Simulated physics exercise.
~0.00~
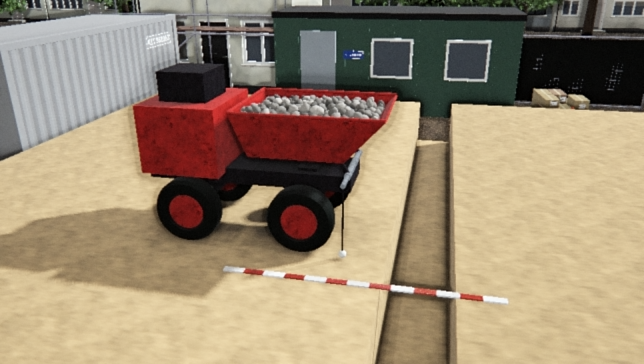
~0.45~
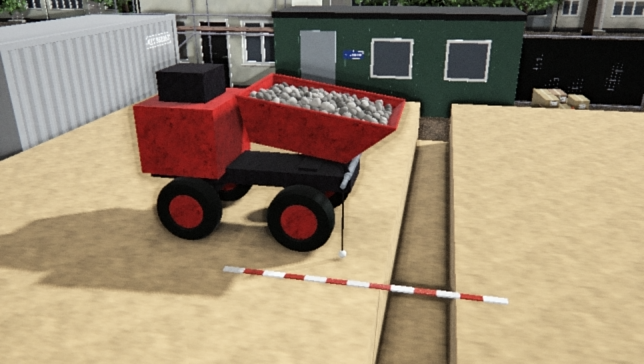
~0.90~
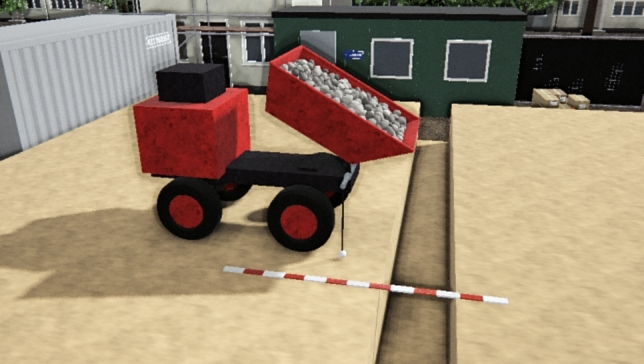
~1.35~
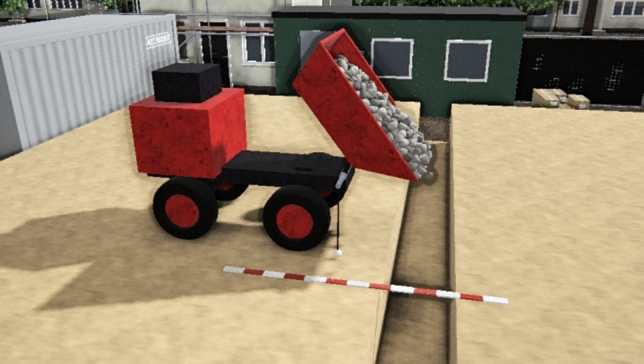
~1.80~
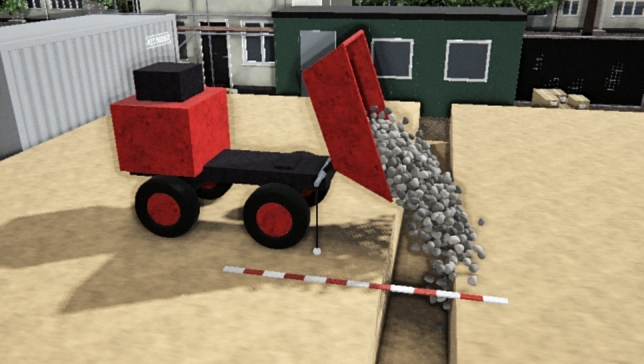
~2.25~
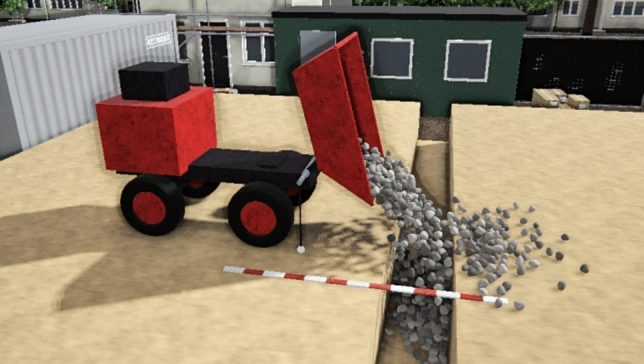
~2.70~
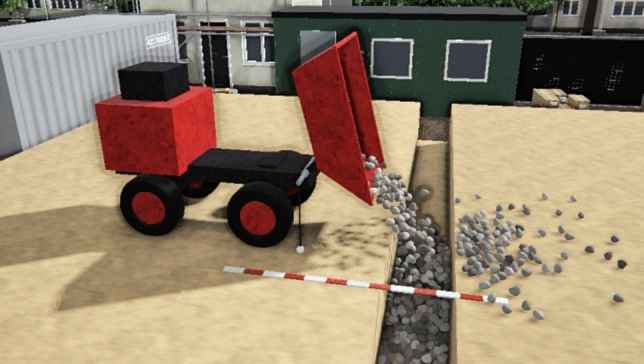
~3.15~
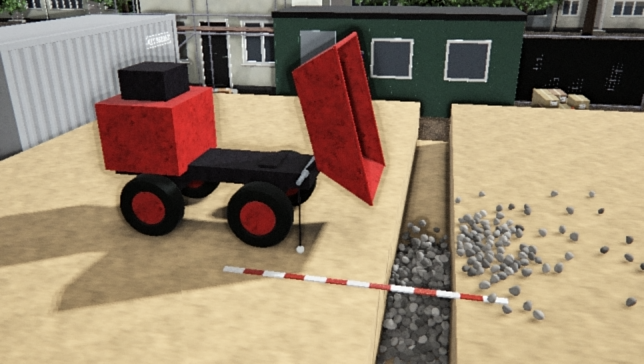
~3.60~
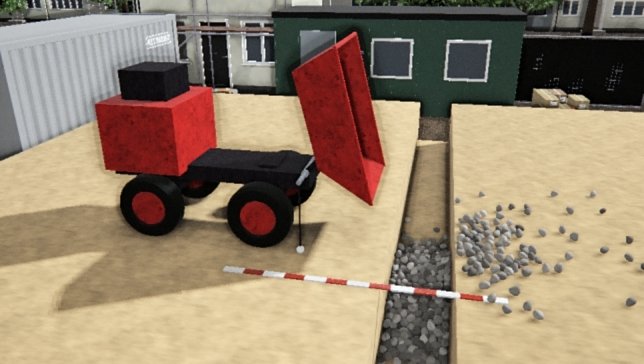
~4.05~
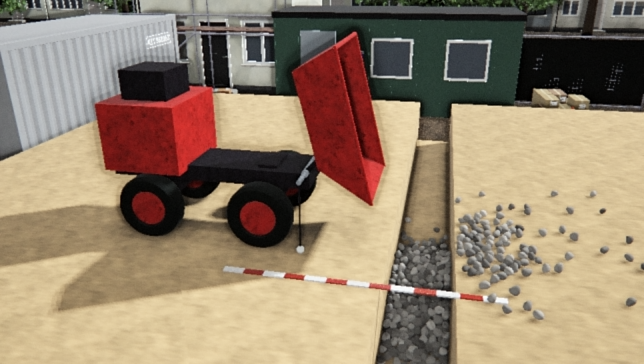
A small red dumper with black wheels, its open body heaped with round grey stones, stands on sandy ground at the left, seen from slightly above on a building site with a white container and a green cabin behind. A trench and a red-and-white staff lie before it. The body tips steadily to the right, and the stones begin sliding out as the machine backs a little to the left. They pour into the trench, some scattering onto the sand beyond. Finally the steeply raised body is empty and still, with most stones in the trench.
